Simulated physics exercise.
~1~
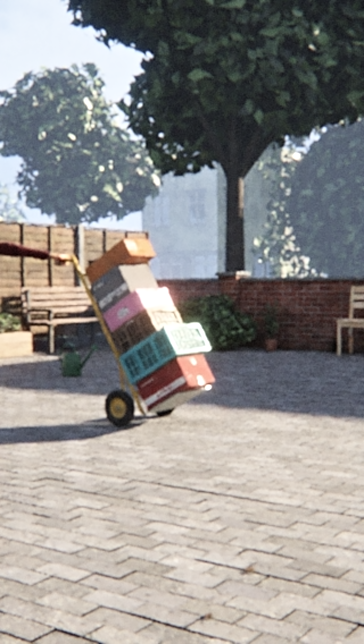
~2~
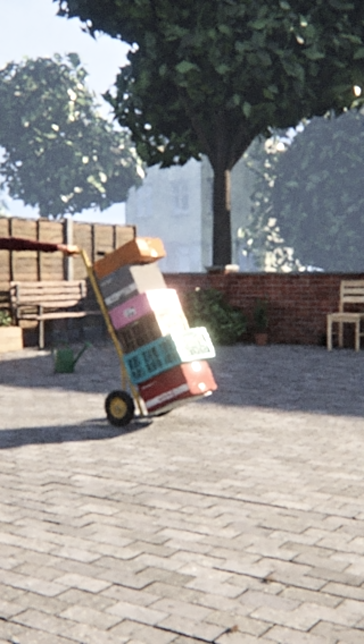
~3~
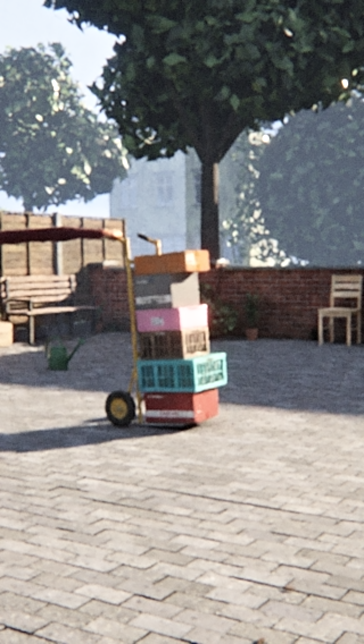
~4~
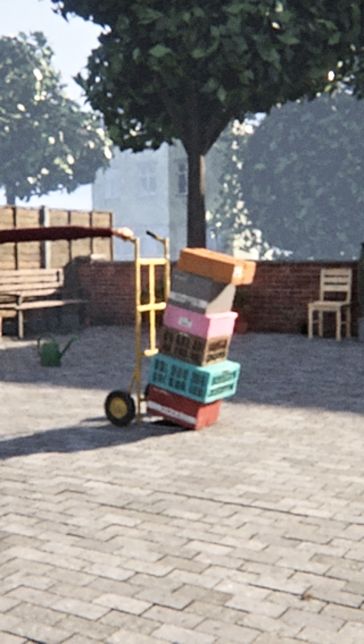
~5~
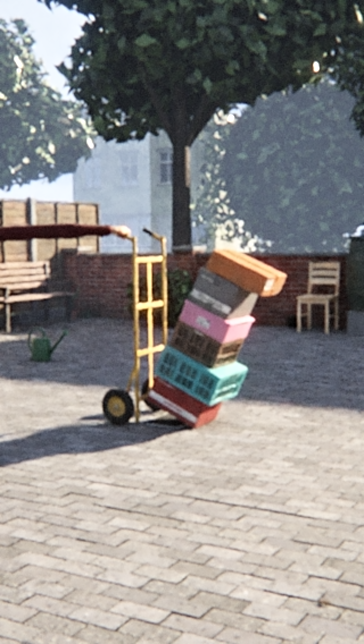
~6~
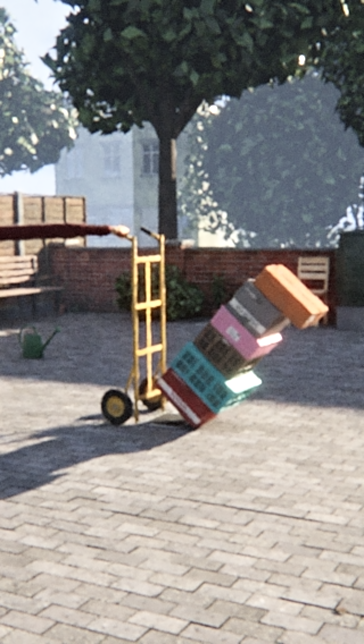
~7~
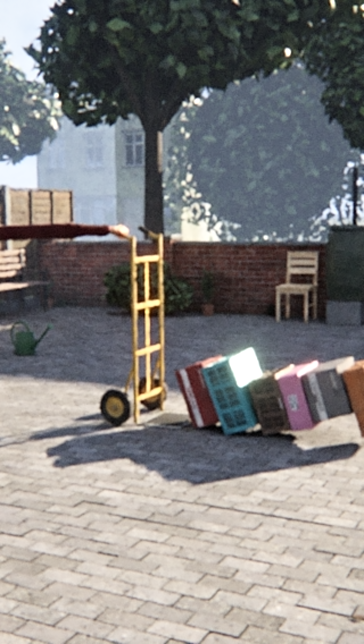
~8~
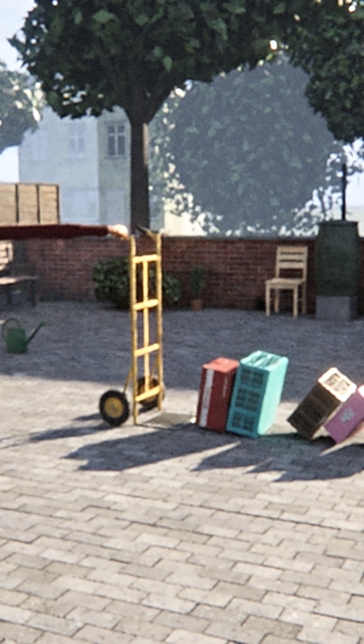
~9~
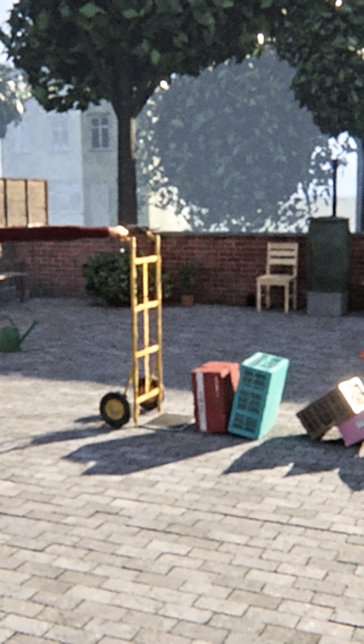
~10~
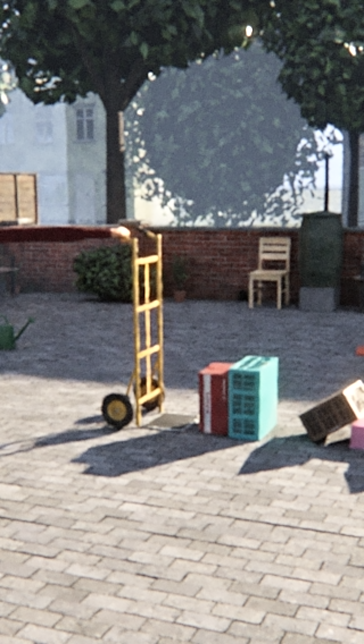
In a paved courtyard with trees and a brick wall, a red-sleeved arm swings a yellow hand truck upright, and its leaning stack of boxes and crates topples right, ending with the red box and turquoise crate beside the truck and the brown crate and pink tote farther right.
